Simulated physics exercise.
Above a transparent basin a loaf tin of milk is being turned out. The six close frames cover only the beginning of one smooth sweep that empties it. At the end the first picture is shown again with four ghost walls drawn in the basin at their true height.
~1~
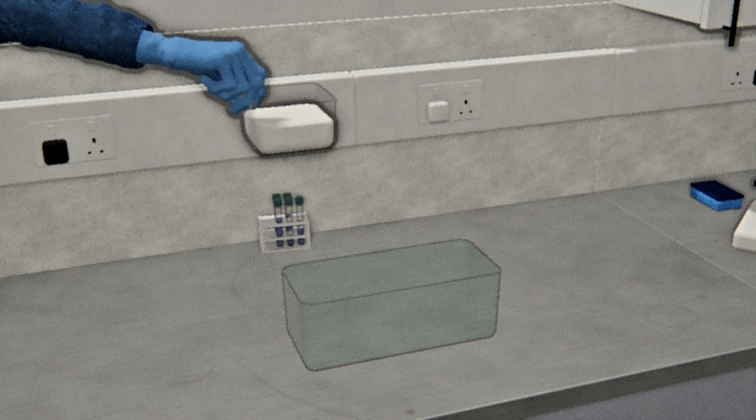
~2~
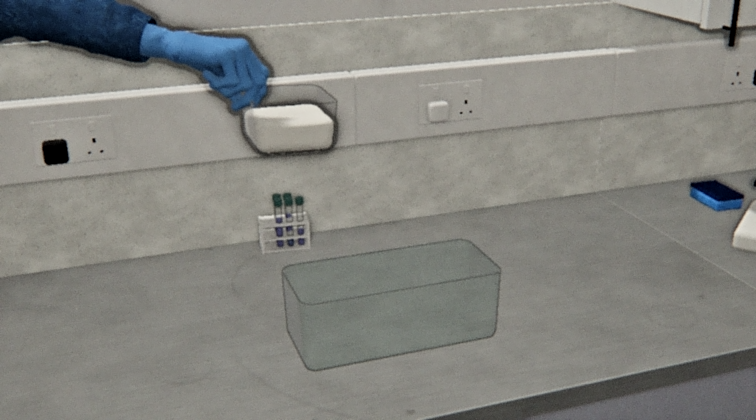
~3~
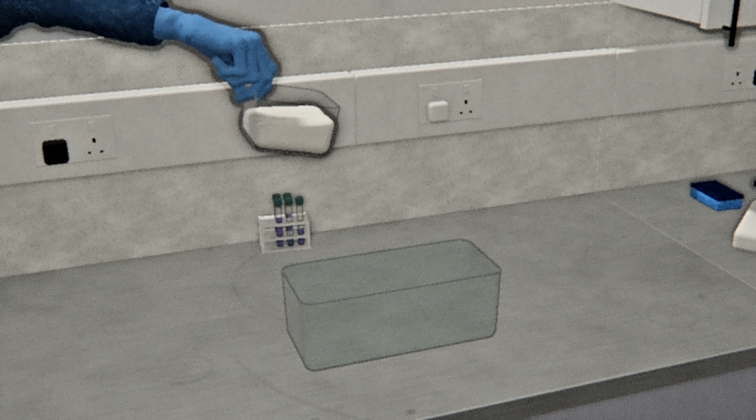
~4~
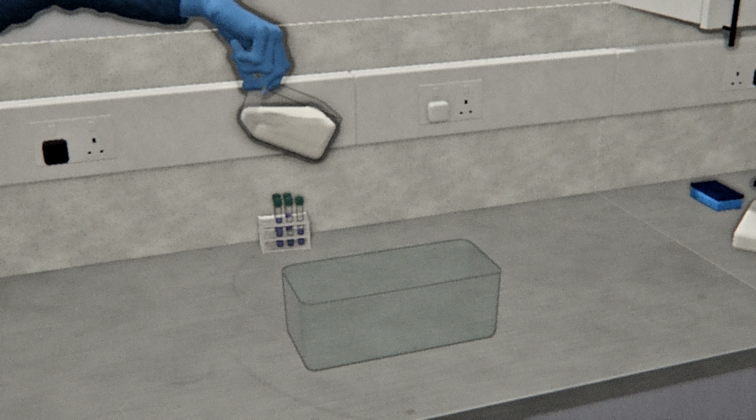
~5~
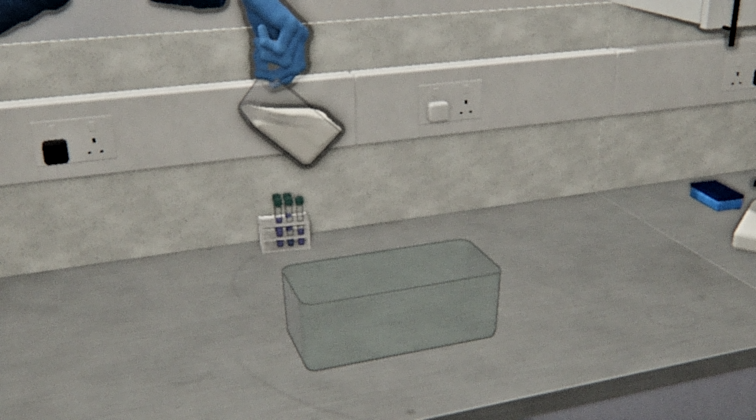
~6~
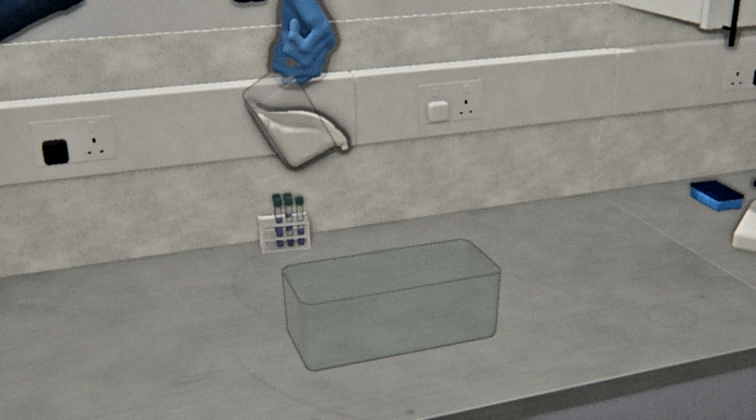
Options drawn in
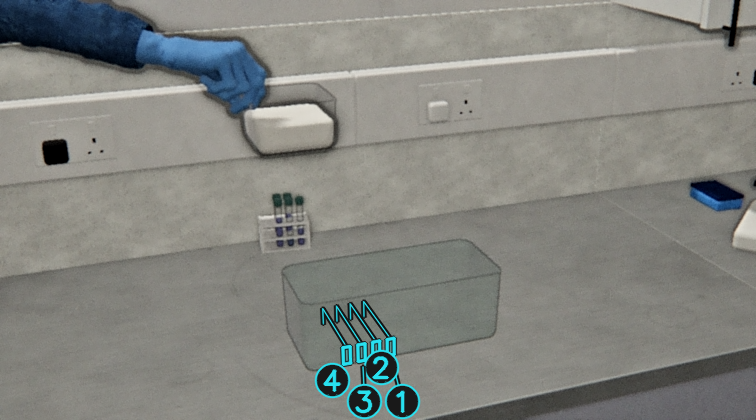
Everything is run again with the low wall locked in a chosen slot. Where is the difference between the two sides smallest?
Best: 1.
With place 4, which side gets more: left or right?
The right one.
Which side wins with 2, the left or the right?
The right side.
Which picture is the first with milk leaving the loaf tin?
Picture 6.
On the marked copy, 1 at (392, 360); 2 at (377, 363); 3 at (363, 366); 4 at (348, 369).
With 1, about 49 % ends left of the wall and 47 % right of it; 4 % is lost outside.
With 2, about 25 % ends left of the wall and 72 % right of it; 3 % is lost outside.
With 3, about 12 % ends left of the wall and 83 % right of it; 5 % is lost outside.
With 4, about 13 % ends left of the wall and 82 % right of it; 5 % is lost outside.
